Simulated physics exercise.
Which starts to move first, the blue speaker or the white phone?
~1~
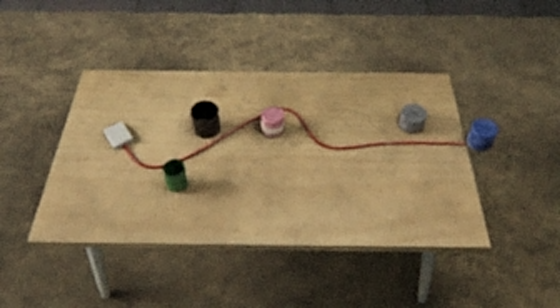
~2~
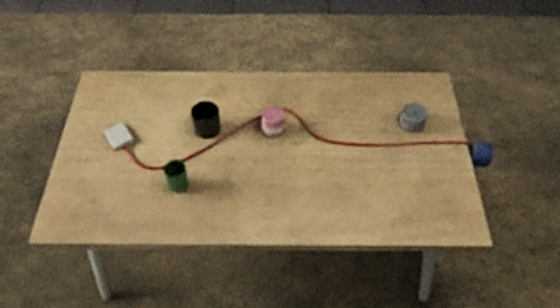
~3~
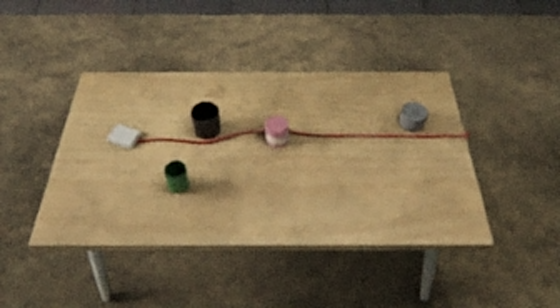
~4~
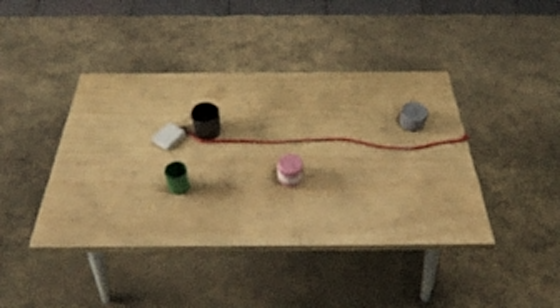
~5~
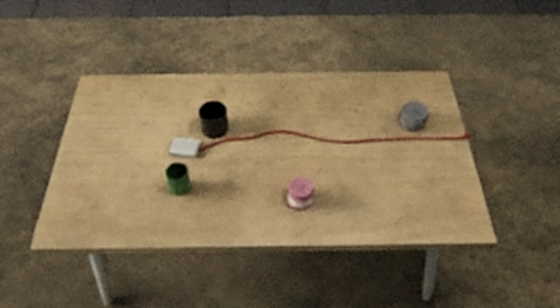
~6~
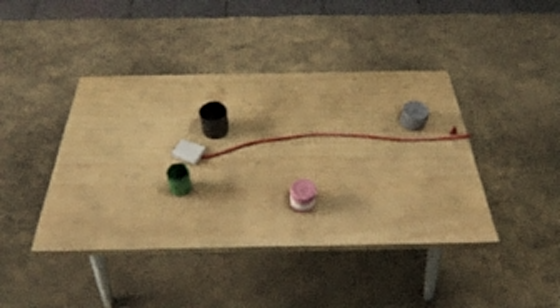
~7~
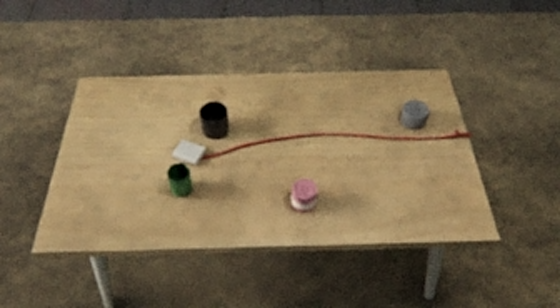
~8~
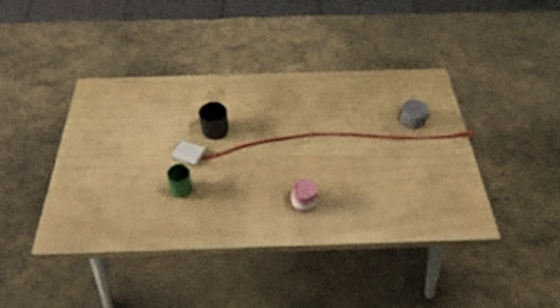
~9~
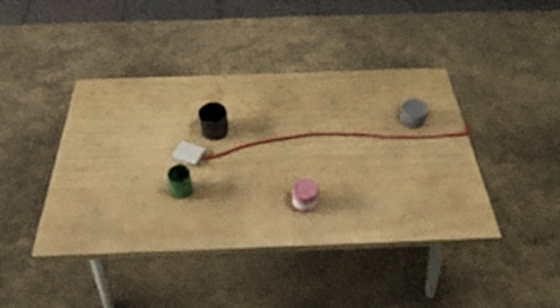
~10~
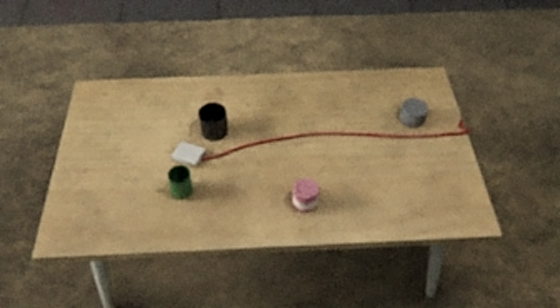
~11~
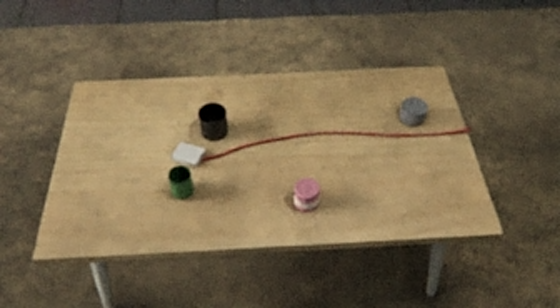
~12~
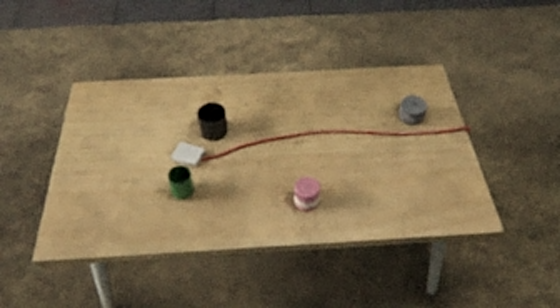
The blue speaker moves first, dropping at the table's right edge. The white phone starts sliding to the right only after that.
